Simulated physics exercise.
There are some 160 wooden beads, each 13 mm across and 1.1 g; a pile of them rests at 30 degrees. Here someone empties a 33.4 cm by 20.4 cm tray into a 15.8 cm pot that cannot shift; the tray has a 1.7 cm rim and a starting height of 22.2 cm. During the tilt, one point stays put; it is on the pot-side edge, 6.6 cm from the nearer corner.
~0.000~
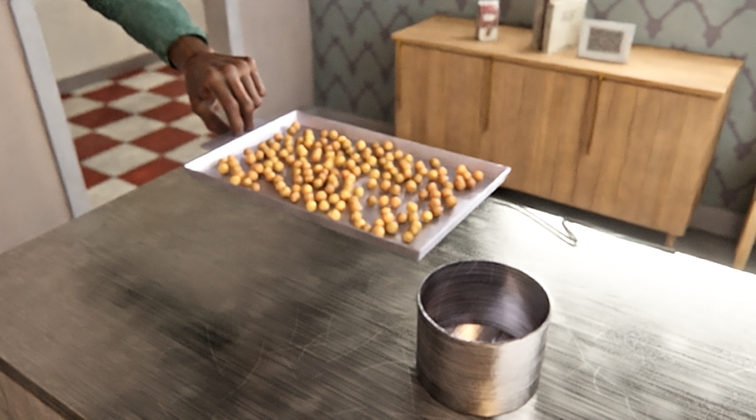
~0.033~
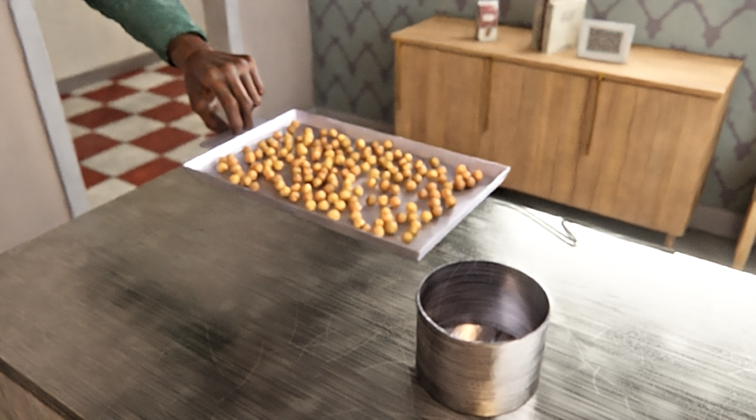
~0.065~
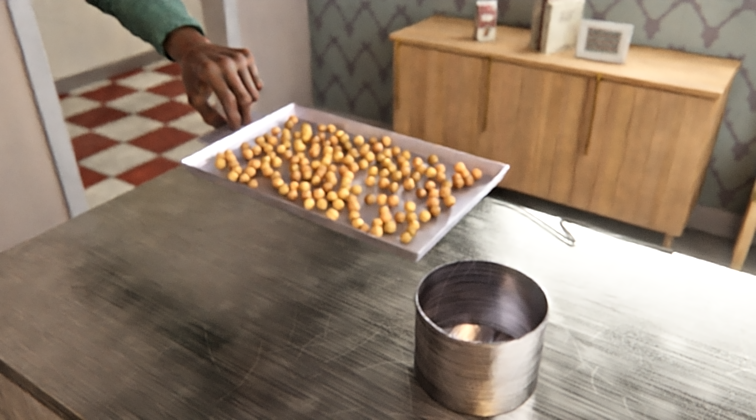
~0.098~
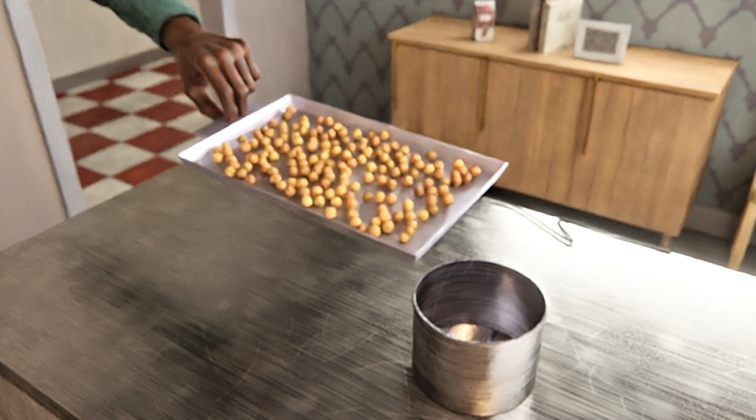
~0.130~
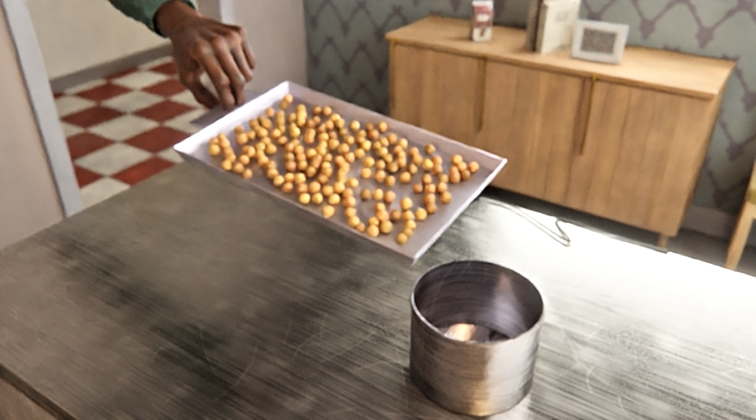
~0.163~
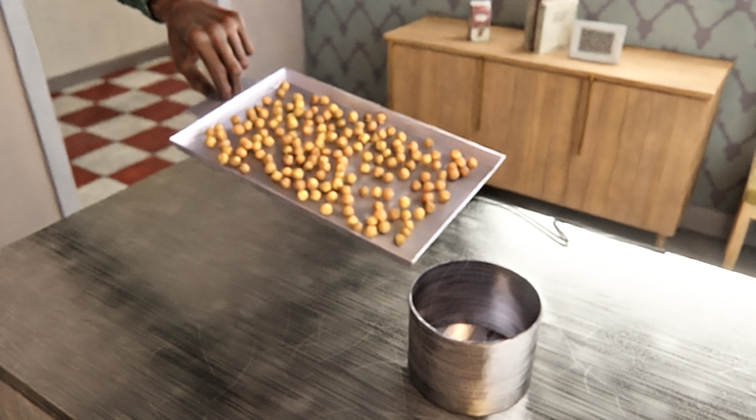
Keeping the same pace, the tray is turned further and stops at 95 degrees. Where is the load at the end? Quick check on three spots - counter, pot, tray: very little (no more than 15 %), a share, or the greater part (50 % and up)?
Counter - the greater part; pot - very little; tray - very little.
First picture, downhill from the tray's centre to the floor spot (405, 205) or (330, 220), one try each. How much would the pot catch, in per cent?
Roughly 40 % for the first direction, roughly 0 % for the second.
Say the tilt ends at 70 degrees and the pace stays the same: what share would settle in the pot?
Near 5 %, then.
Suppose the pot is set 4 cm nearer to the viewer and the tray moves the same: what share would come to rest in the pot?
35 per cent.
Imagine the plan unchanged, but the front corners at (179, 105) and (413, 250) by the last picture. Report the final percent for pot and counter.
The pot gets 30 and the counter 70.
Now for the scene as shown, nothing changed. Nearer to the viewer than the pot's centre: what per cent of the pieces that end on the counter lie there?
100 %.
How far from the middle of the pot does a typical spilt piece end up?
22 cm.
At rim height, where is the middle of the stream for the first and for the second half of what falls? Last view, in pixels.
At roughly (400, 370) first, later on at (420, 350).
After 0.52 s, tilt 52 degrees; the tray holds 100 %, the pot 0 %.
After 0.77 s, tilt 80 degrees; the tray holds 45 %, the pot 0 %.
Then, at 1.12 s, tilt 95 degrees; the tray holds 0 %, the pot 5 %.
By 2.1 s all is still; counter 95 %, pot 5 %, tray 0 %.
